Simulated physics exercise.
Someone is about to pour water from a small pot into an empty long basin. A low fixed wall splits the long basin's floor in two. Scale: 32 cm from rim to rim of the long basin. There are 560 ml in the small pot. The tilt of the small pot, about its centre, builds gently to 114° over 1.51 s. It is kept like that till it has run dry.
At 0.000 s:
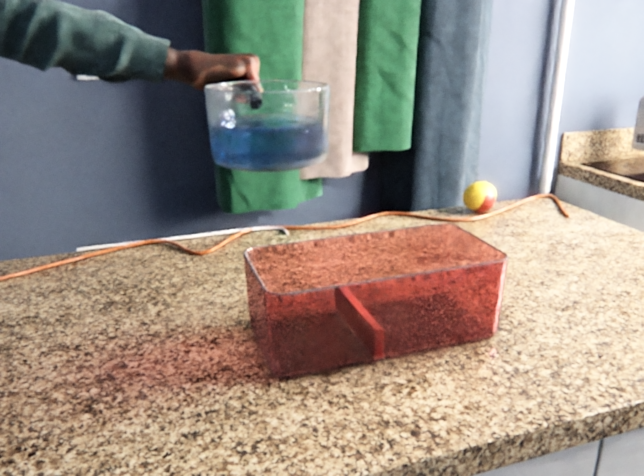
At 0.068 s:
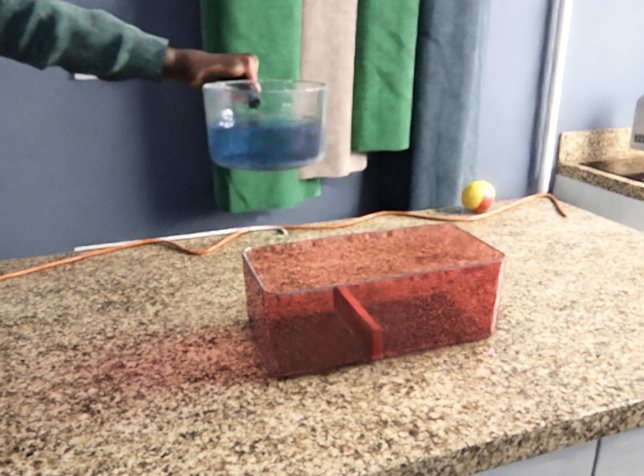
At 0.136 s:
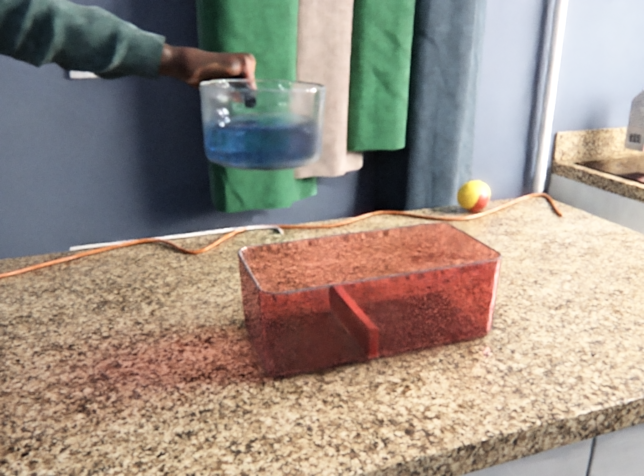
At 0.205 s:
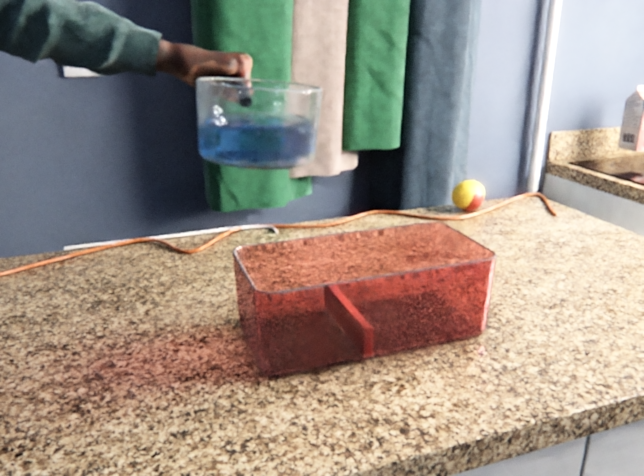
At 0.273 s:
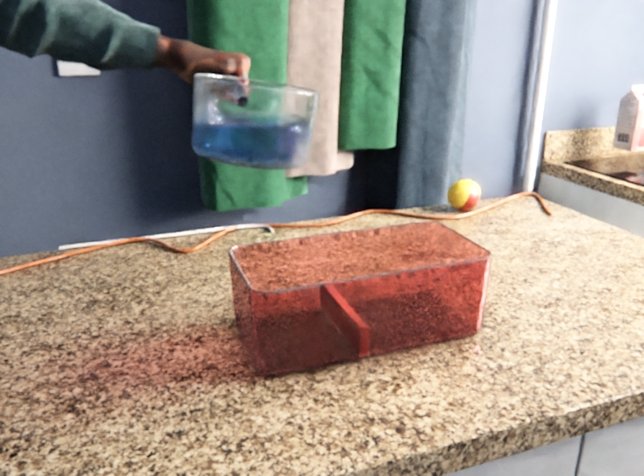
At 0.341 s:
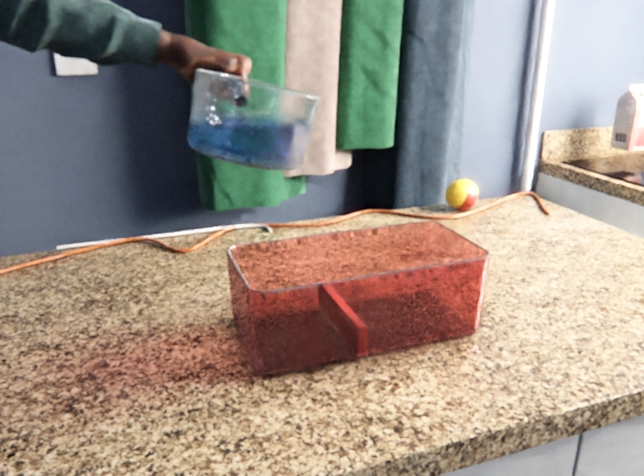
Above a speckled counter, a hand gradually tilts a clear pot of blue water rightward.
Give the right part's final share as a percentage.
Roughly 74 per cent is past the wall.
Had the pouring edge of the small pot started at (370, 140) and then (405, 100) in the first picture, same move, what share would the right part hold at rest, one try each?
First 95, then 95 per cent.
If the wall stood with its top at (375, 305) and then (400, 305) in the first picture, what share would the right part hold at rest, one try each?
First 50, then 10 per cent.
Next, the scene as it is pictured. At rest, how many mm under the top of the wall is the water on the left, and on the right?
Left about 34 mm, right about 26 mm.
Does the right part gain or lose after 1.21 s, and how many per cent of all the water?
It goes up by about 10.
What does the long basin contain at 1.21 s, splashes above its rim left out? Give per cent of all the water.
Some 70 per cent.
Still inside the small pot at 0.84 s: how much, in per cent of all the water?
Some 74 per cent.
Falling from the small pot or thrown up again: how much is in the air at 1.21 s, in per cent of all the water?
About 16 per cent.
Then, 0.84 s in, the tilt is 67° and 74 per cent is still to pour, 1 is left of the wall and 2 right of it.
Then, 1.21 s in, the tilt is 103° and 13 per cent is still to pour, 6 is left of the wall and 64 right of it.
Then, 1.59 s in, the tilt is 114° and 0 per cent is still to pour, 24 is left of the wall and 74 right of it.
Then, 2.01 s in, the tilt is 114° and 0 per cent is still to pour, 25 is left of the wall and 74 right of it.
Finally, 25 per cent lies left of the wall, 74 right of it and 1 outside.
